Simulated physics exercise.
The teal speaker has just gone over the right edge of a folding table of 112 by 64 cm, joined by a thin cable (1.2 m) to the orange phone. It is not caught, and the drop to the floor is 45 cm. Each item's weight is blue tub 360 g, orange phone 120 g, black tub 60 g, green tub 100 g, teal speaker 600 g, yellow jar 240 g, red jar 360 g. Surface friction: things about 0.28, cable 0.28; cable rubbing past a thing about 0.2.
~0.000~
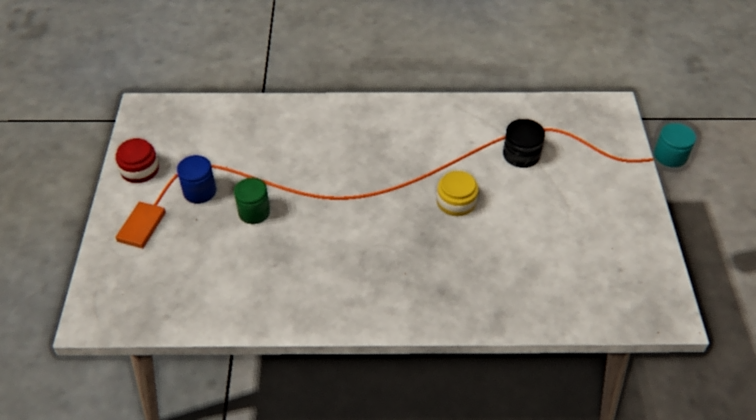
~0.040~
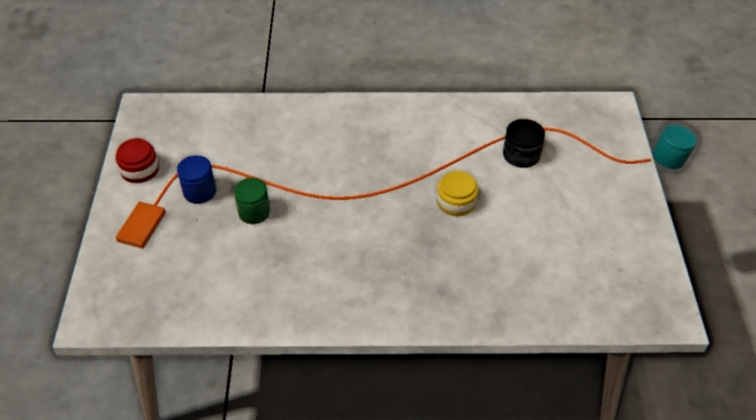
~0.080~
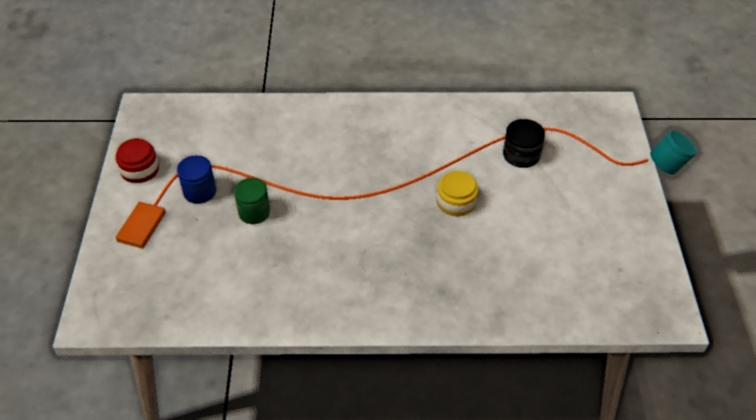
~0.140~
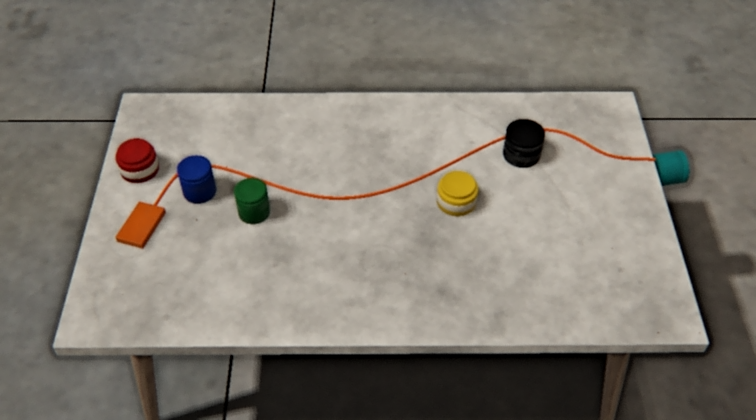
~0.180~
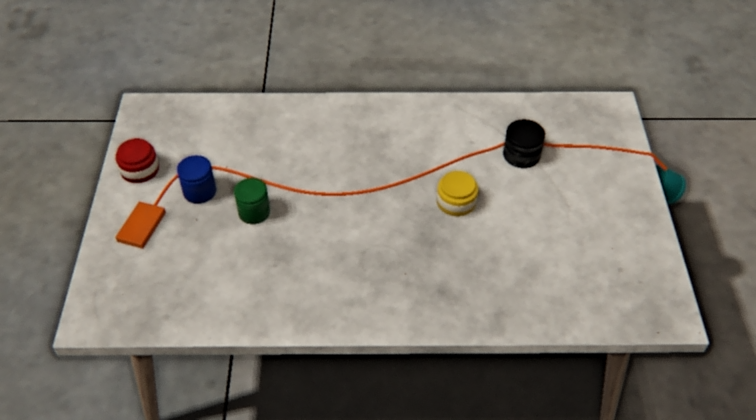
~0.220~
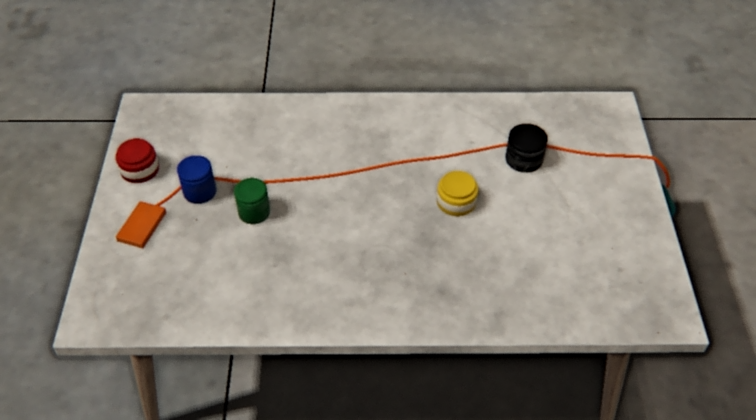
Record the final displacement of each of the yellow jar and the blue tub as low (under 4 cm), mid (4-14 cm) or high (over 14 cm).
Yellow jar - low; blue tub - mid.
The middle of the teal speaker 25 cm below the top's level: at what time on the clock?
Roughly 0.30 s.
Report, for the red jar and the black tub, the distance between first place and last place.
Red jar 0 cm, black tub 25 cm.
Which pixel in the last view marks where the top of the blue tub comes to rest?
Resting point is at approximately (245, 183).
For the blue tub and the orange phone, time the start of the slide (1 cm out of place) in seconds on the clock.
On the clock, blue tub 0.28 s and orange phone 0.26 s.
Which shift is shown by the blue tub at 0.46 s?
I'd put the blue tub at some 10 cm.
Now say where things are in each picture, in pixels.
The first frame shows yellow jar (459, 183); blue tub (194, 167); cable runs through (599, 151) (405, 185) (296, 192).
The second frame shows teal speaker (679, 136); cable runs through (599, 151) (405, 185).
The third frame shows teal speaker (673, 153); cable runs through (598, 151) (405, 185).
The fourth frame shows teal speaker (669, 169); cable runs through (600, 152) (405, 185).
The fifth frame shows teal speaker (664, 184); cable runs through (619, 150) (409, 180).
The sixth frame shows yellow jar (459, 183); blue tub (194, 167); cable runs through (654, 158) (430, 159) (321, 177).
By 0.5 s, the cable's tail end at (326, 132); blue tub 10 cm off its start, orange phone 40 cm off its start, black tub 18 cm off its start.
By 0.7 s, the cable has left the top; blue tub 11 cm off its start, orange phone over the edge, black tub 23 cm off its start.
By 1.0 s, the cable has left the top; blue tub 11 cm off its start at (245, 183), orange phone over the edge, black tub 23 cm off its start at (572, 220).
By 1.2 s, the cable has left the top; blue tub 11 cm off its start, orange phone over the edge, black tub 23 cm off its start.
By 2.4 s, the cable has left the top; blue tub 11 cm off its start at (245, 183), yellow jar 0 cm off its start at (458, 183), orange phone over the edge, black tub 23 cm off its start at (571, 220).
